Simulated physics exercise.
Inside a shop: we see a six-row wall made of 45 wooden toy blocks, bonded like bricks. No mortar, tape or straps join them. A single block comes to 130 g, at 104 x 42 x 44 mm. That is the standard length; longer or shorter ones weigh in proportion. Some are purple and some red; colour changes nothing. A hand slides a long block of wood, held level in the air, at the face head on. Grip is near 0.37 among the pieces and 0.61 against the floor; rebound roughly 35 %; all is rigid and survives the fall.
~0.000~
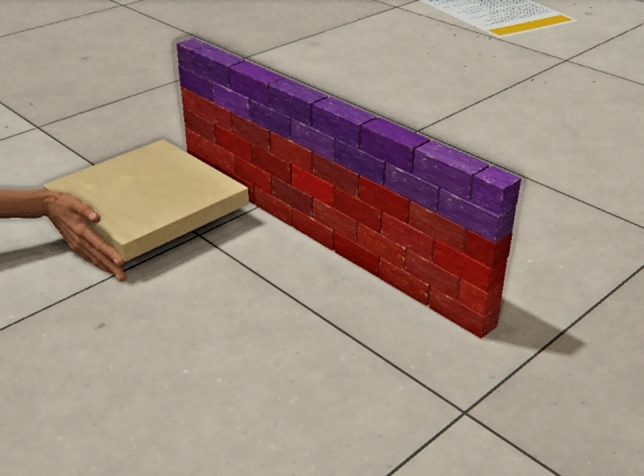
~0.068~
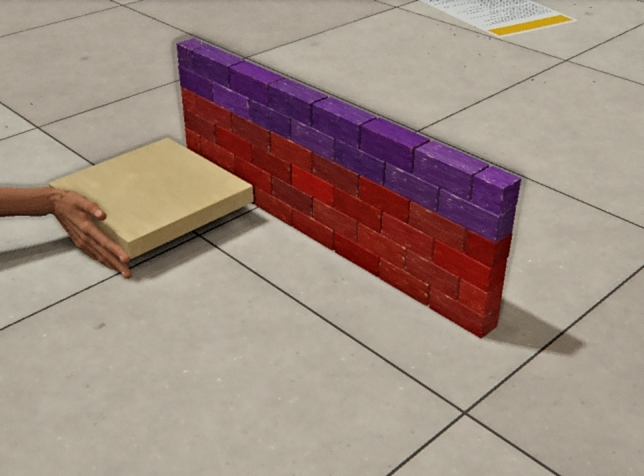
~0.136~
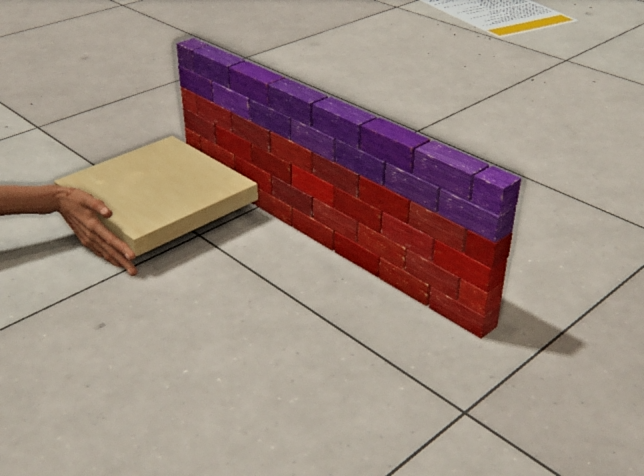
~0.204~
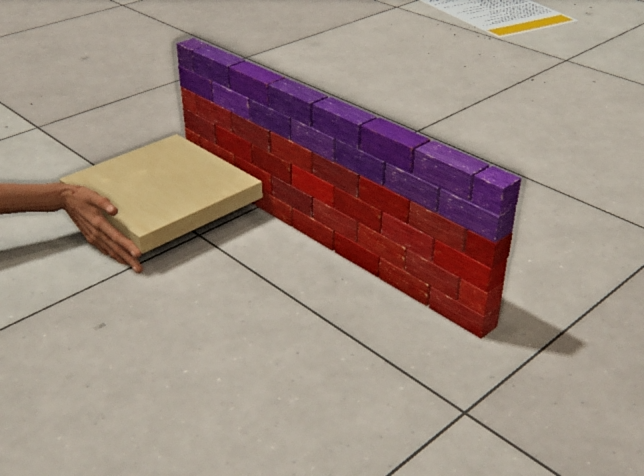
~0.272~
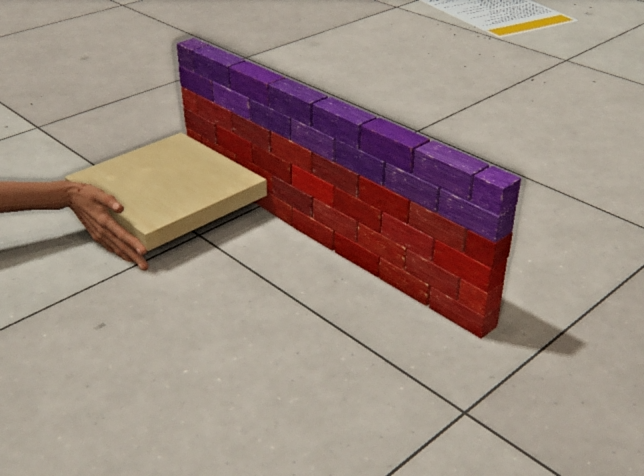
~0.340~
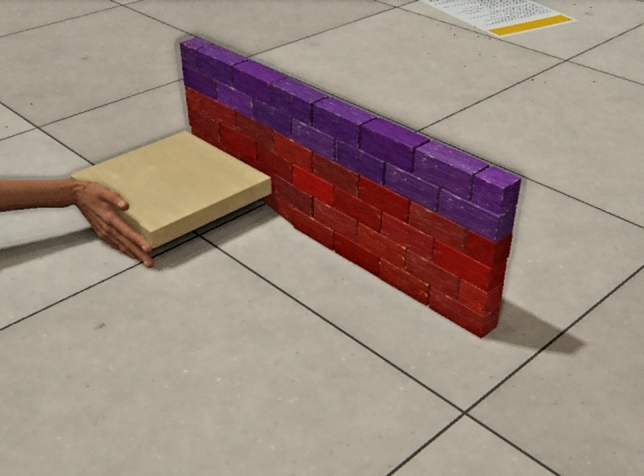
A hand slid a flat tan wooden block toward a small brick-like wall of purple and red blocks, met its face near the left end, and nudged some of the blocks back slightly.
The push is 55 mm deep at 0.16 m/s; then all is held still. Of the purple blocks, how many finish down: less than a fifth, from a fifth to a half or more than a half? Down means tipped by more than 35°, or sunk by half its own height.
The part is less than a fifth.
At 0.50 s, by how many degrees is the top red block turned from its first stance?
About 0°.
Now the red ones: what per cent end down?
Red 0 per cent.
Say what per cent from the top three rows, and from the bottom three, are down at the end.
From the top 0, from the bottom 0 per cent.
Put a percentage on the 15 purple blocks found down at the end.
Roughly 0 per cent of them.
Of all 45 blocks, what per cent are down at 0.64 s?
At that moment 0 per cent.
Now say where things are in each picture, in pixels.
In the first picture (each place is the centre of the face we see best), block in hand (238, 199) 40 mm short of touching; top purple block (289, 106); top red block (188, 101); all as stacked.
Block in hand (243, 197) 29 mm short of touching; top purple block (289, 106), in the second picture.
Block in hand (248, 195) 18 mm short of touching; top purple block (289, 106), in the third picture.
Block in hand (252, 193) 7 mm short of touching; top purple block (289, 106), in the fourth picture.
Block in hand (257, 191) 4 mm in; top purple block (289, 106), in the fifth picture.
Block in hand (261, 189) 14 mm in; top purple block (290, 105); top red block (192, 99) moved 9 mm; 18 have shifted, in the sixth picture.
By 0.40 s, none of the 15 purple blocks down (0 of 45 in all colours); top purple block moved 5 mm; top red block moved 20 mm.
By 0.50 s, none of the 15 purple blocks down (0 of 45 in all colours); top purple block moved 9 mm; top red block moved 36 mm.
By 0.64 s, none of the 15 purple blocks down (0 of 45 in all colours); top purple block moved 14 mm; top red block moved 55 mm.
When it is over (1.4 s), none of the 15 purple blocks down (0 of 45 in all colours); top purple block moved 14 mm; top red block moved 55 mm. That is 0 per cent. In pixels of the last frame, middles, top purple block near (305, 100), top red block near (221, 90).
